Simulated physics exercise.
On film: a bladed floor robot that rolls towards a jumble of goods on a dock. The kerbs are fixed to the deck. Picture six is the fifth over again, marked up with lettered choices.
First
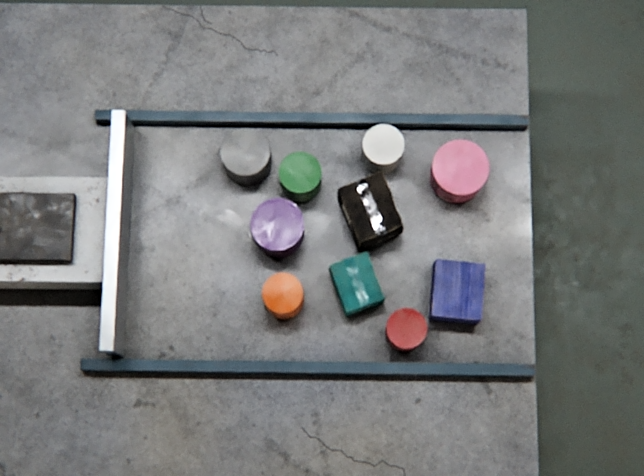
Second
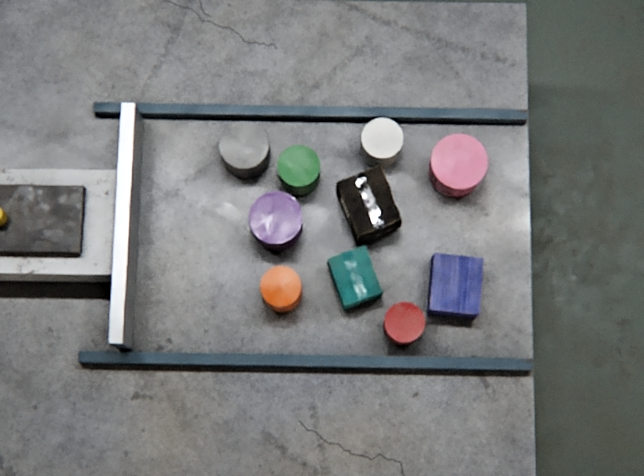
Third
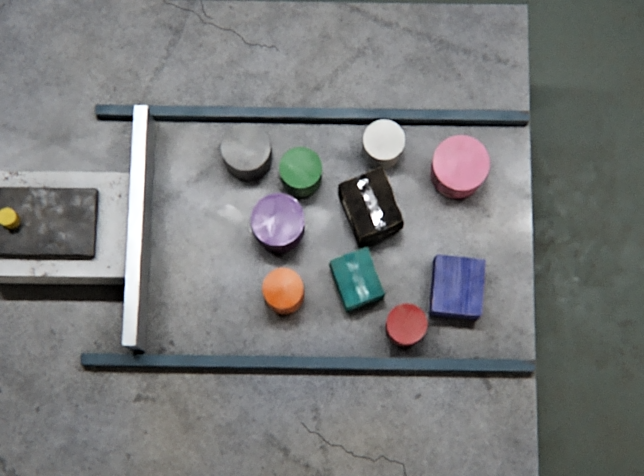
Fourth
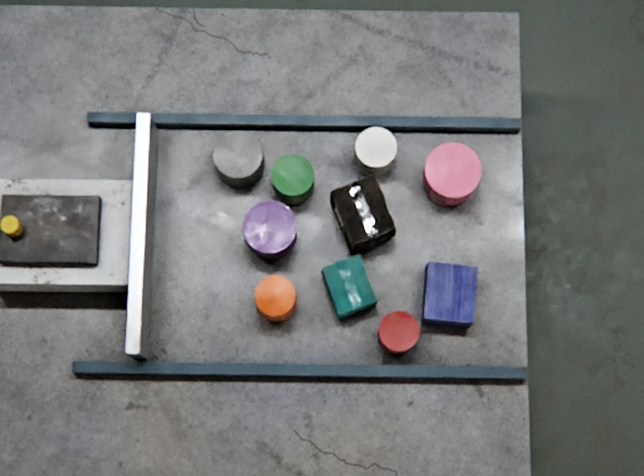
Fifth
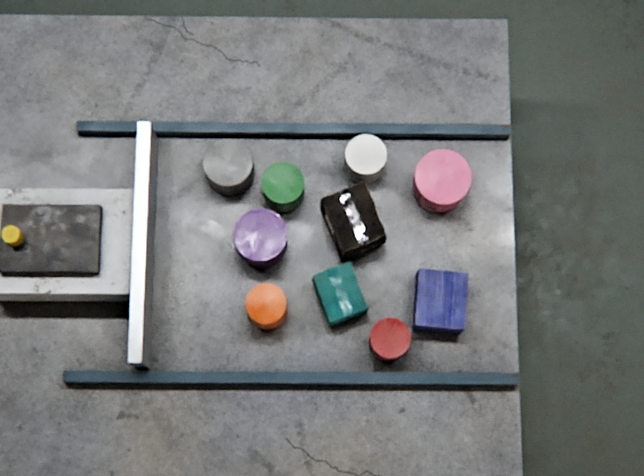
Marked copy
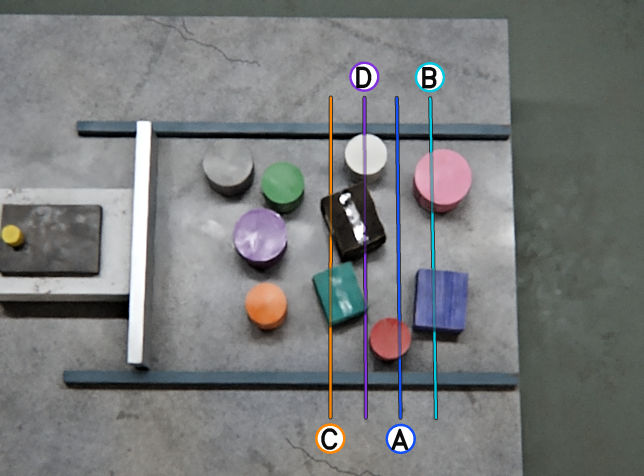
A bladed floor robot rolling slowly right between two dark rails towards scattered colourful canisters, pails and boxes, without touching them.
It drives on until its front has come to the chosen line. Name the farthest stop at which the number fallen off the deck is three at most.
No farther than B.
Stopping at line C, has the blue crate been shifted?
No.
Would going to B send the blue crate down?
Yes.
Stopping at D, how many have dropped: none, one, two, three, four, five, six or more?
By then, none.
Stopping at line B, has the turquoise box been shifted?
By then, yes.
On the copy, A at (399, 253); B at (433, 253); C at (331, 253); D at (365, 253).
On B. First, robot (166, 240); black parcel (358, 226); grey canister (281, 162).
Then, robot (273, 240); pink pail (470, 185); blue crate (464, 301).
Finally, robot (353, 241); pink pail over the edge; blue crate over the edge; two fallen.
By contrast, A is within the limit but short; C is within the limit but short; D is within the limit but short.
